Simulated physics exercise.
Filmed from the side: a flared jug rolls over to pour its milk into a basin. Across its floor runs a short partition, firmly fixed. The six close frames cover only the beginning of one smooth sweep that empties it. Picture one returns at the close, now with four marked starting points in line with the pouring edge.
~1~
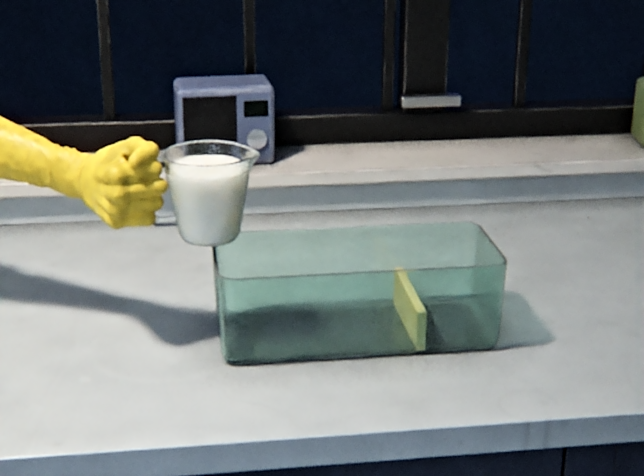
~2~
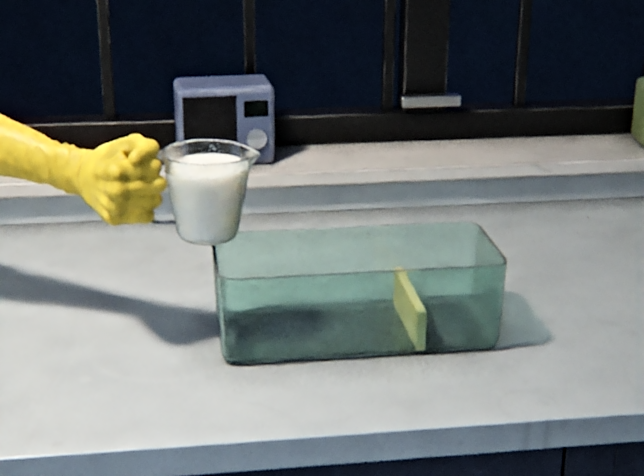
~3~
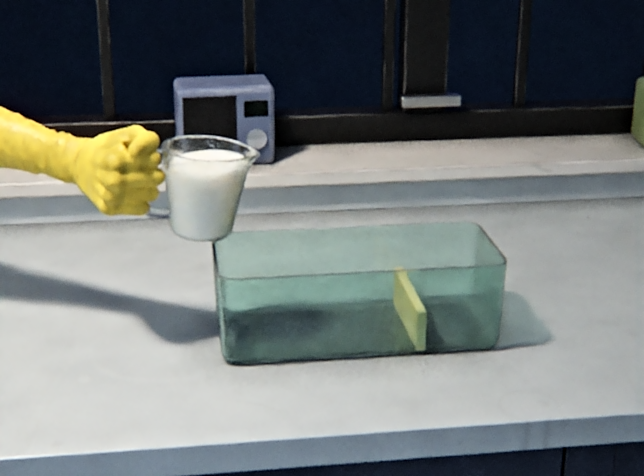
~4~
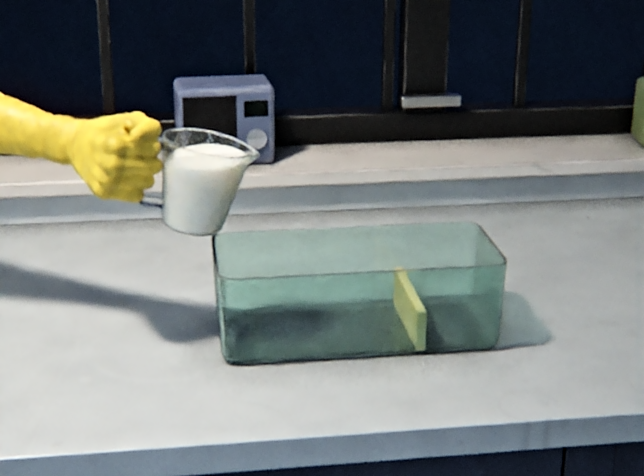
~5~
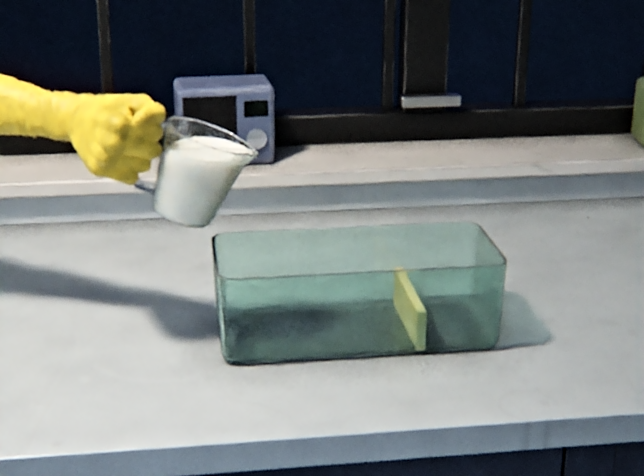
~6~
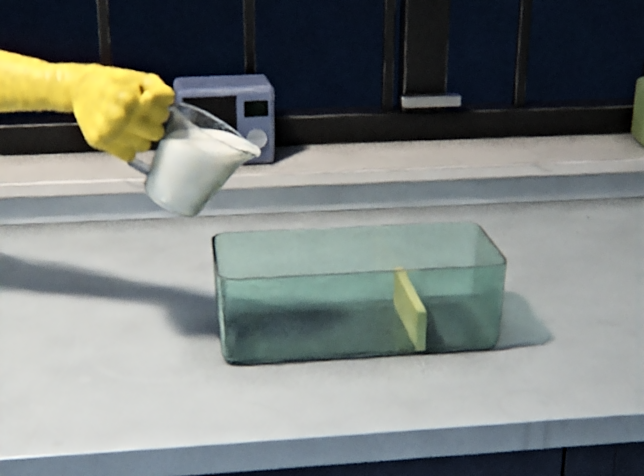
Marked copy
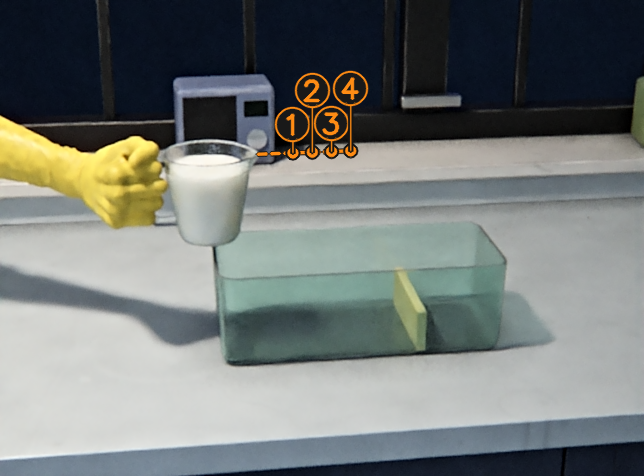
A yellow-gloved hand steadily tilts a clear jug of milk rightward above a greenish divided basin.
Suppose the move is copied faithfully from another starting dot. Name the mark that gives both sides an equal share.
3 beats the others.
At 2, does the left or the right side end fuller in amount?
More ends on the left.
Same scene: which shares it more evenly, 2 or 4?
It is 4.
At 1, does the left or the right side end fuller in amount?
The left side.
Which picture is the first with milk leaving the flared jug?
In picture 6.
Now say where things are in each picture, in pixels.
The first picture shows upright, lip at (258, 154); basin from (222, 361) to (497, 344); top of the wall at (410, 289); nothing has left yet.
The second picture shows upright, lip at (258, 154); nothing has left yet.
The third picture shows tipped about 6°, lip at (258, 154); nothing has left yet.
The fourth picture shows tipped about 12°, lip at (257, 154); nothing has left yet.
The fifth picture shows tipped about 21°, lip at (257, 154); nothing has left yet.
The sixth picture shows tipped about 31°, lip at (256, 153); milk is over the lip, down to (256, 153).
In orange, 1 at (292, 152); 2 at (312, 152); 3 at (331, 151); 4 at (350, 150).
Choosing 1, about 93 % ends left of the wall and 3 % right of it; 4 % is lost outside.
Choosing 2, about 92 % ends left of the wall and 5 % right of it; 3 % is lost outside.
Choosing 3, about 45 % ends left of the wall and 53 % right of it.
Choosing 4, about 15 % ends left of the wall and 82 % right of it; 3 % is lost outside.
